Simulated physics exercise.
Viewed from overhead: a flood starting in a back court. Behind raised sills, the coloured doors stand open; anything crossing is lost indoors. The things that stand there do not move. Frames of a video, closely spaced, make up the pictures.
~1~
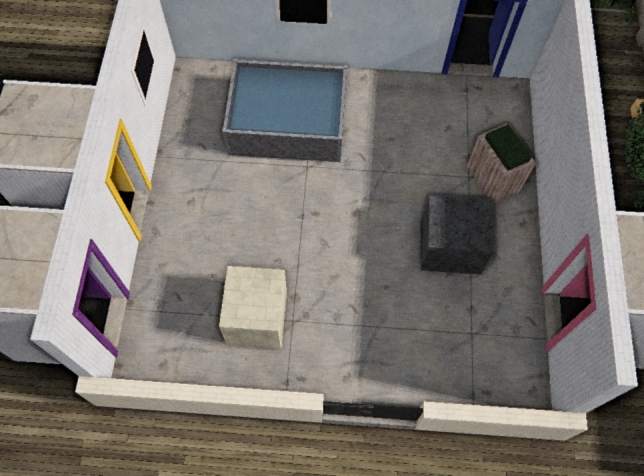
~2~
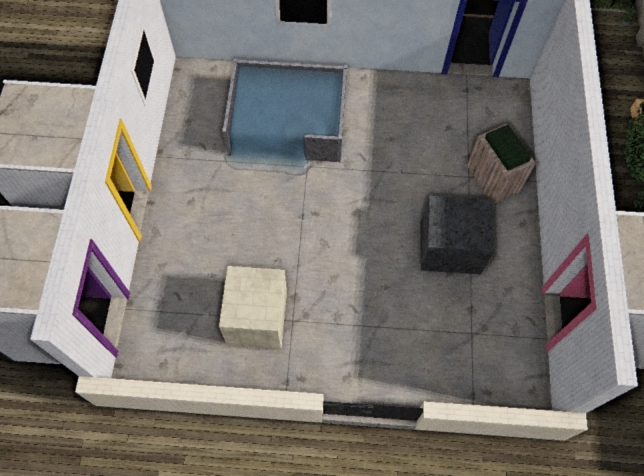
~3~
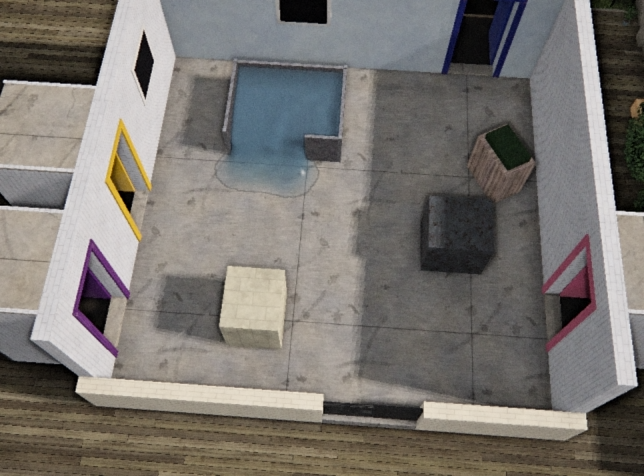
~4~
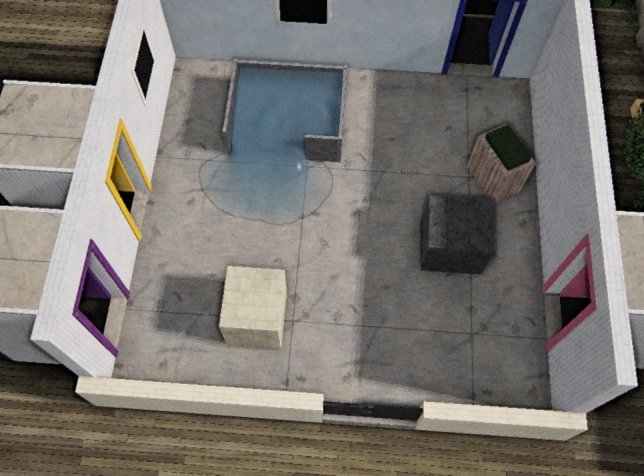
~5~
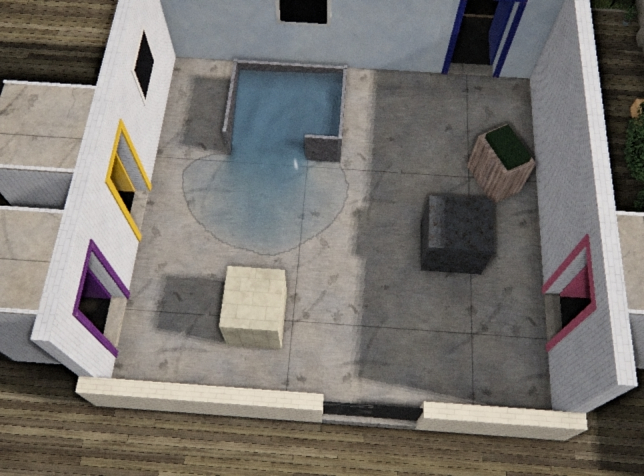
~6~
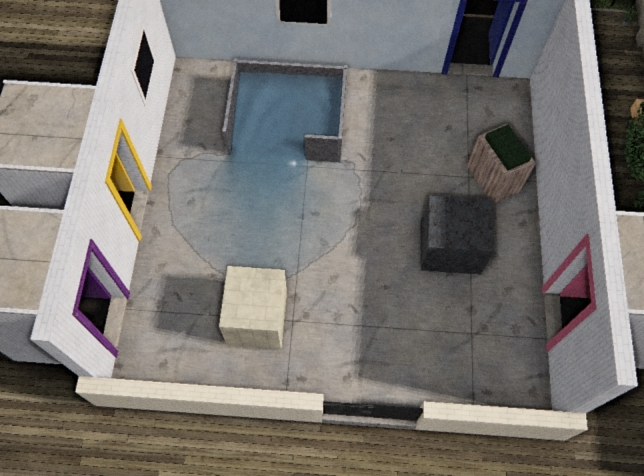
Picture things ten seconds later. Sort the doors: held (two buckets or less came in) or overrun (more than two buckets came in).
Sorted: Pink door overrun, blue door held, purple door overrun, yellow door overrun.
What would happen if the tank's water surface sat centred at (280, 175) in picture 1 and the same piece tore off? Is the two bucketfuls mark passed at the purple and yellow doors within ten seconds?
I'd say the purple door overshoots while the yellow door stops short.
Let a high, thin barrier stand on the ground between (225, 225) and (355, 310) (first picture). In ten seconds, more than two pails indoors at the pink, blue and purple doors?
Briefly, pink ends up above; blue remains below; purple remains below.
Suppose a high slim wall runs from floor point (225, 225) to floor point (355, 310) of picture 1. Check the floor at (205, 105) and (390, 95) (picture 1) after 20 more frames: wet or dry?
Result, in order: Bone-dry / bone-dry.
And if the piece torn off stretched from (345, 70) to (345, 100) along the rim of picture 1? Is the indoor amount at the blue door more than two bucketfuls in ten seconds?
Then: Blue is over.
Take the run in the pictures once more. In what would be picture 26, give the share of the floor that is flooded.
The answer is around 50 per cent.
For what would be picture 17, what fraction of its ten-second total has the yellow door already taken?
Share by then: About 35 in a hundred.
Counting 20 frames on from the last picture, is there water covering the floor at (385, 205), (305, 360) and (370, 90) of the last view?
As listed: Clear, awash, not flooded.
A moment on, water covers 30 % of the floor; the pink door not reached, the blue door not reached, the purple door not reached, the yellow door wet at the sill, nothing in.
Next, water covers 40 % of the floor; the pink door not reached, the blue door not reached, the purple door wet at the sill, nothing in, the yellow door over two buckets in.
Then, water covers 50 % of the floor; the pink door not reached, the blue door not reached, the purple door over two buckets in, the yellow door over two buckets in.
Later, water covers 55 % of the floor; the pink door under two buckets in, the blue door not reached, the purple door over two buckets in, the yellow door over two buckets in.
In the end, water covers 80 % of the floor; the pink door over two buckets in, the blue door wet at the sill, nothing in, the purple door over two buckets in, the yellow door over two buckets in.
